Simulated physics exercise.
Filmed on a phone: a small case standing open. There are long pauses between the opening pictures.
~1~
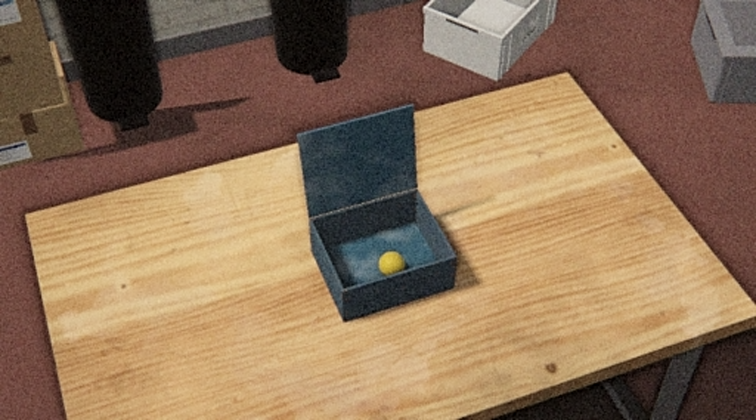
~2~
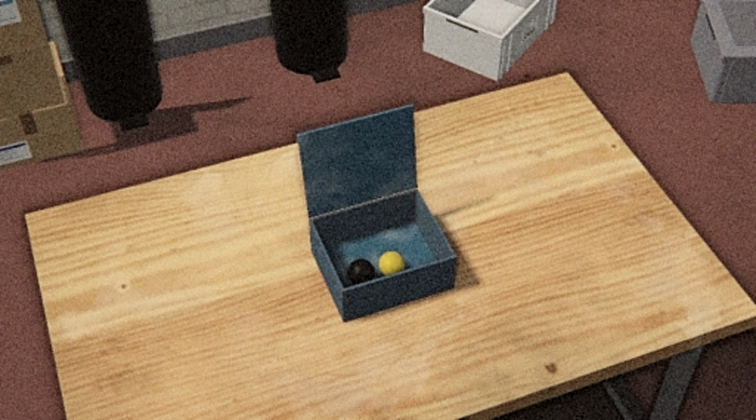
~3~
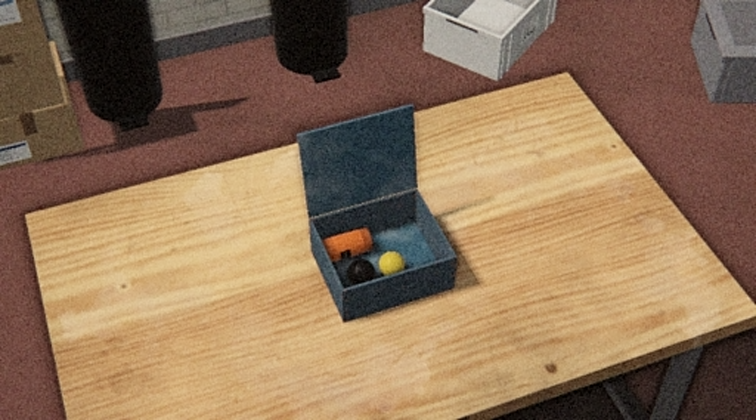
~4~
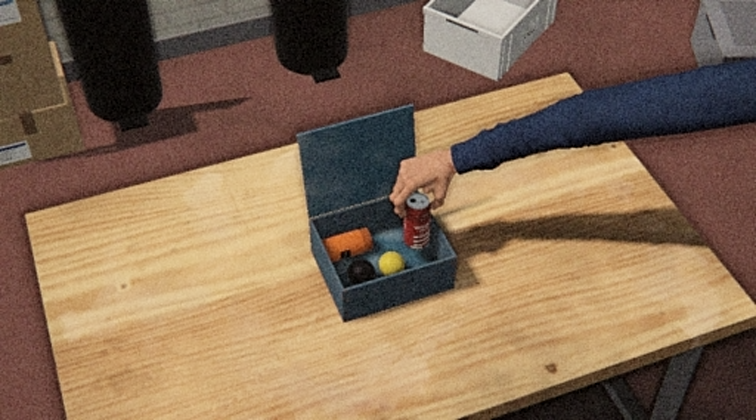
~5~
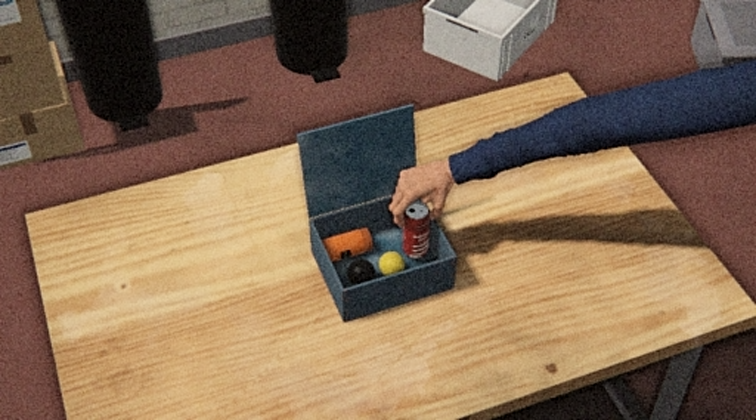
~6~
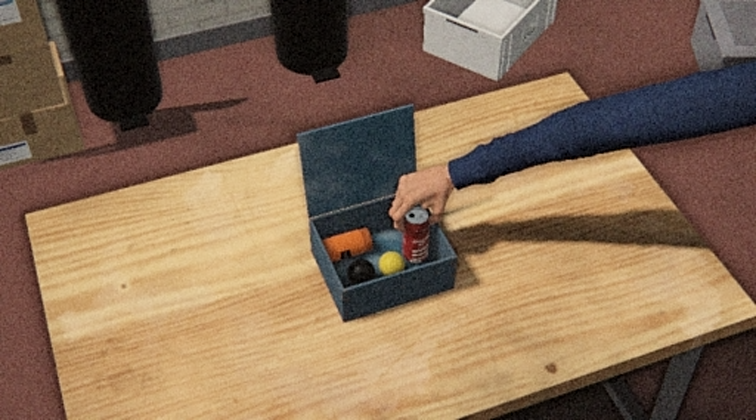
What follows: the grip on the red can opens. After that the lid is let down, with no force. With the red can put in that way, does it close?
In the end the lid is held up.
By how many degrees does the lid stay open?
About 25°.
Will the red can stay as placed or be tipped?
The red can keeps its pose.
Then, 1.30 s on from there, lid 78° above the rim.
Then, 1.90 s on from there, lid 39° above the rim.
Then, 3.60 s on from there, lid 25° above the rim.
In the end, lid 25° above the rim; all 4 unmoved. At the end, from the last picture's camera, red can near (416, 236).
